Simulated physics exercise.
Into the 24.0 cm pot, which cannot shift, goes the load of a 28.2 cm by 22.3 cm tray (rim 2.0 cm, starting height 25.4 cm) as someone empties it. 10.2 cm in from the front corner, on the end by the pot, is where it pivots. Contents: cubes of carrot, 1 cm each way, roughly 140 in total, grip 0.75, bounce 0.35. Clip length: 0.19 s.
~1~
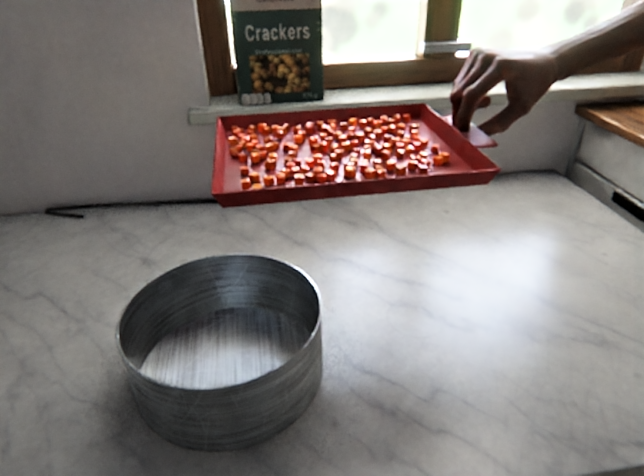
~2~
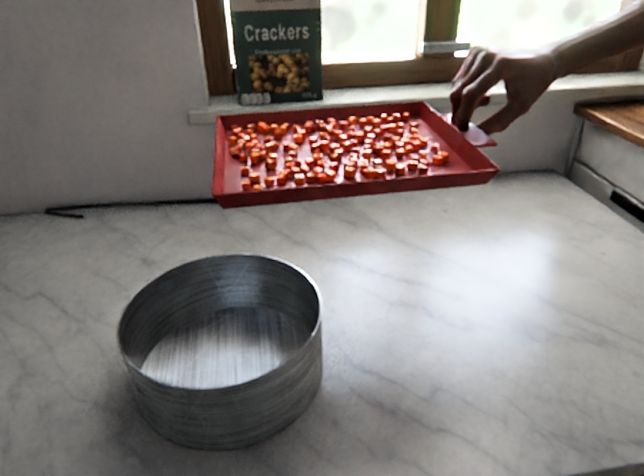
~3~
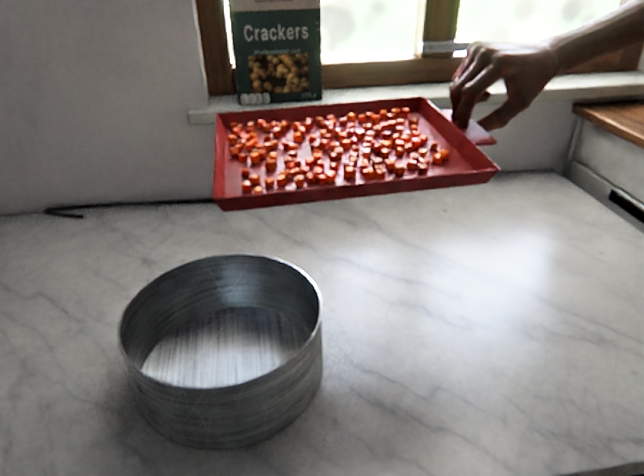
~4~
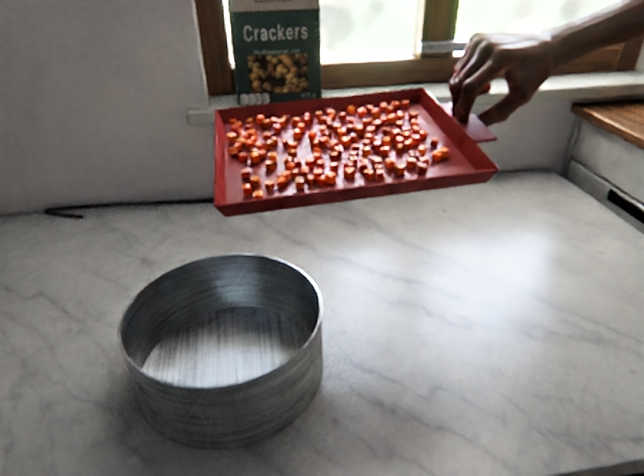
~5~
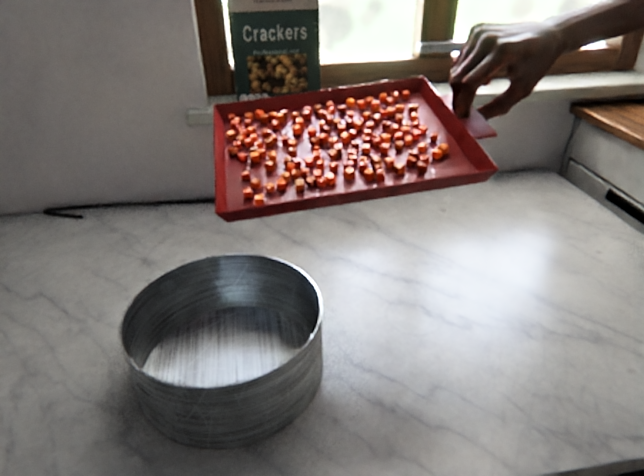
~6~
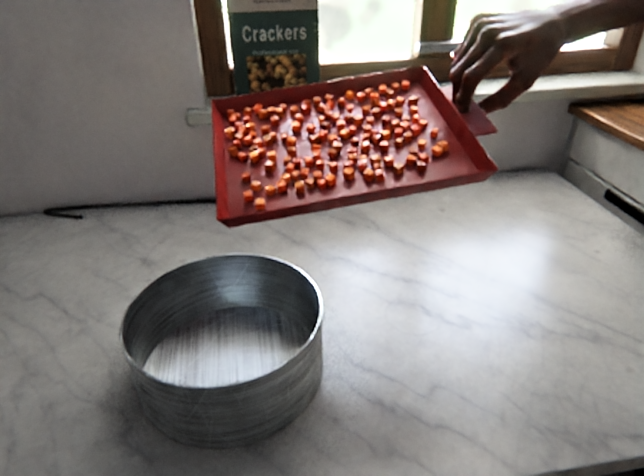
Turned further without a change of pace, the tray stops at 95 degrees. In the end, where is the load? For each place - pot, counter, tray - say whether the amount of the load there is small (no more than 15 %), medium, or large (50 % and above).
Pot: Large; counter: Medium; tray: Small.
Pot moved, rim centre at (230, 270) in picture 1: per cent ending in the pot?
The share would be some 55 per cent.
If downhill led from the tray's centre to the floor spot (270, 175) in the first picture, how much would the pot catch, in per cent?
Near 100 percent, give or take.
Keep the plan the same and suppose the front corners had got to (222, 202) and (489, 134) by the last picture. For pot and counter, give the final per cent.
In the pot: 100 per cent; on the counter: 0 per cent.
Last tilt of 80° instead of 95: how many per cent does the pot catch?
Roughly 70 percent.
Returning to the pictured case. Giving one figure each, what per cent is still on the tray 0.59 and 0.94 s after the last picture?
45 then 0.
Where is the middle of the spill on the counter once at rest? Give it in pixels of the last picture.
Somewhere around (349, 433), I'd say.
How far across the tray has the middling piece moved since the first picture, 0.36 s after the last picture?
It has moved some 5 cm from its start.
Then, 0.36 s after the last picture, tilt 54 degrees; the tray holds 100 %, the pot 0 %.
Then, 0.59 s after the last picture, tilt 79 degrees; the tray holds 45 %, the pot 15 %.
Then, 0.94 s after the last picture, tilt 95 degrees; the tray holds 0 %, the pot 75 %.
In the end, pot 80 %, counter 20 %, tray 0 %.
